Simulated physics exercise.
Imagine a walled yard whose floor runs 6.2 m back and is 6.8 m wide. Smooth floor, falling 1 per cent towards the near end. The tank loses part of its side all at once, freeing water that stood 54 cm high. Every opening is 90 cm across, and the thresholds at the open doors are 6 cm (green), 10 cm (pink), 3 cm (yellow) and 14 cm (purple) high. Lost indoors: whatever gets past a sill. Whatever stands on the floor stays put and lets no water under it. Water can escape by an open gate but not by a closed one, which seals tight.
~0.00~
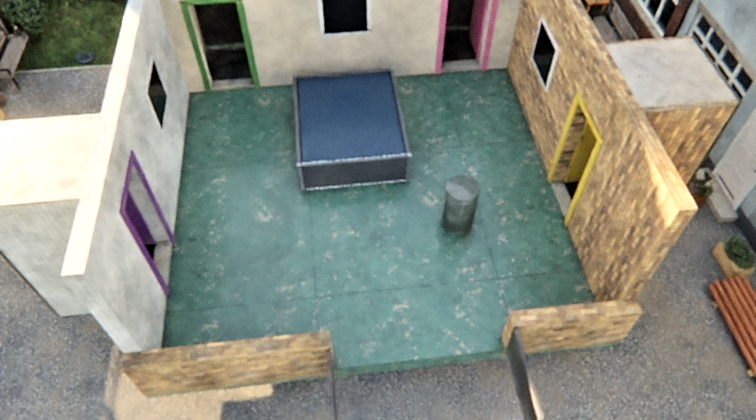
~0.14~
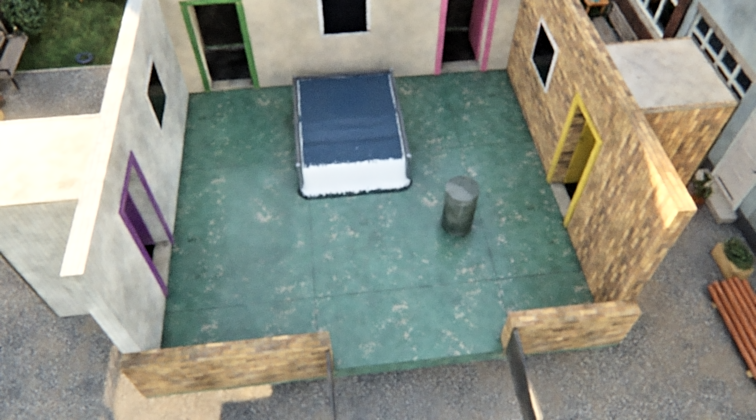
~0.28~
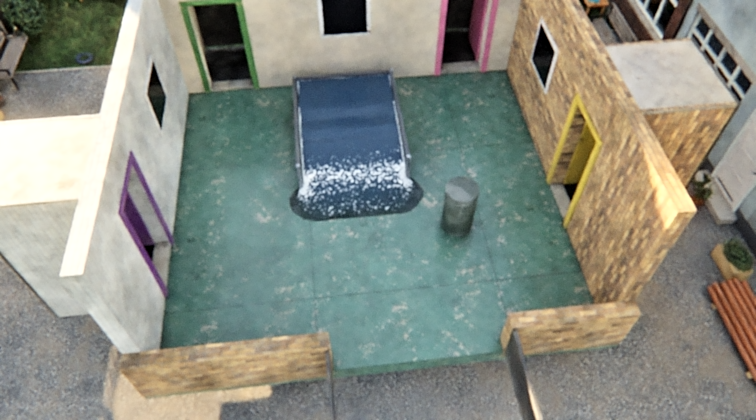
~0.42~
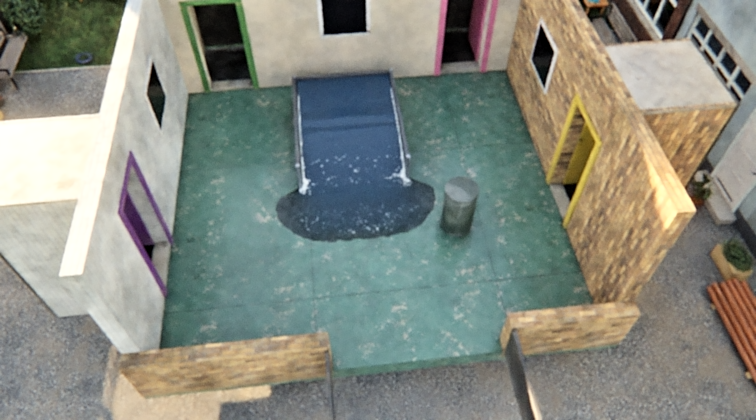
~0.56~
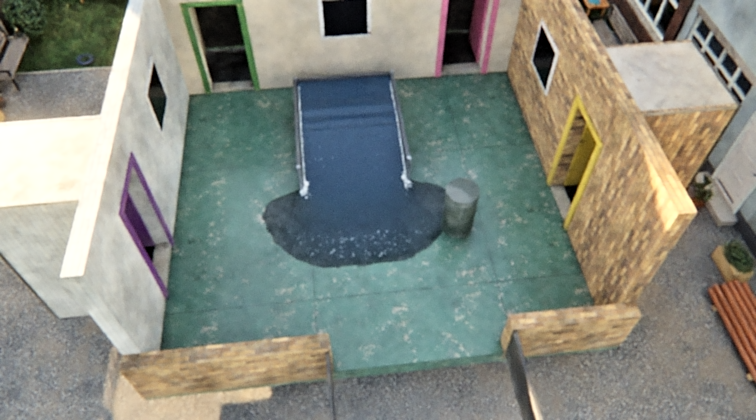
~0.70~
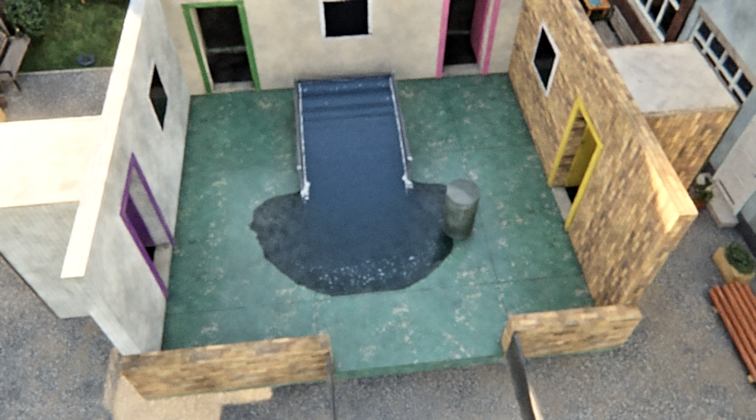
In the video, a dark blue block of water sits in a roofless walled yard with a green floor, then its near side gives way and water pours forward, spreading into a rounded pool that reaches the grey cylinder.
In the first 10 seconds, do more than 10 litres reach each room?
At the green door, not that much; at the pink door, not that much; at the yellow door, not that much; at the purple door, not that much.
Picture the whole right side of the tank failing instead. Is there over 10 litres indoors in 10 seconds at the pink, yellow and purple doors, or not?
In that case, pink door: More than that, yellow door: More than that, purple door: Less than that.
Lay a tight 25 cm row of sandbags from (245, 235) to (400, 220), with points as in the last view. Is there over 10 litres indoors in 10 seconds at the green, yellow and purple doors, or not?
Result - green: Yes, exceeded, yellow: Yes, exceeded, purple: No, not exceeded.
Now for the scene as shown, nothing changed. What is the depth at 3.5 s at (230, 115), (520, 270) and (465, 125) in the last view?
Reading - approx. 0 / 1 / 0 cm.
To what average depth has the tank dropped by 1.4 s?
Mean depth: Some 32 cm.
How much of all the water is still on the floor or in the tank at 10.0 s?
Around 46 percent of the water.
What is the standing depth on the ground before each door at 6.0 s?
Readings (cm): Green = 0; pink = 0; yellow = 4; purple = 6.
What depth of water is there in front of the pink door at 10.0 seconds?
Roughly 0.0 centimetres.
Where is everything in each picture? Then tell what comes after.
The first frame shows the tank at (349, 117) is whole and still, 54 cm deep.
In the second frame, water pours out at (355, 177) and has run 1.0 m, to (407, 184); typically 4 cm deep outside, 54 cm at the tank's back.
In the third frame, the front is at (298, 210), 1.2 m from the gap at (354, 178); 1.3 m2 of floor is under water; 54 cm left at the back of the tank.
In the fourth frame, the front is at (428, 206), 1.4 m from the gap at (354, 179); 2.5 m2 of floor is under water; 54 cm left at the back of the tank.
In the fifth frame, water pours out at (355, 180) and has run 1.8 m, to (406, 254); typically 6 cm deep outside, 54 cm at the tank's back.
In the sixth frame, the front is at (404, 283), 2.3 m from the gap at (356, 181); 5.6 m2 of floor is under water; 51 cm left at the back of the tank.
After 1.4 s water covers 30 % of the floor and is deepest (22 cm) near (338, 198); green door not reached, pink door not reached, yellow door not reached, purple door not reached.
After 2.2 s water covers 40 % of the floor and is deepest (26 cm) near (316, 358); green door not reached, pink door not reached, yellow door not reached, purple door not reached.
After 3.5 s water covers 40 % of the floor and is deepest (26 cm) near (159, 375); green door not reached, pink door not reached, yellow door 3 cm at the sill, 0 L in, purple door 7 cm at the sill, 0 L in.
After 6.0 s water covers 70 % of the floor and is deepest (11 cm) near (159, 375); green door not reached, pink door not reached, yellow door 4 cm at the sill, 2 L in, purple door 6 cm at the sill, 0 L in.
After 10.0 s water covers 85 % of the floor and is deepest (6 cm) near (277, 133); green door 5 cm at the sill, 0 L in, pink door not reached, yellow door 2 cm at the sill, 3 L in, purple door 4 cm at the sill, 0 L in.
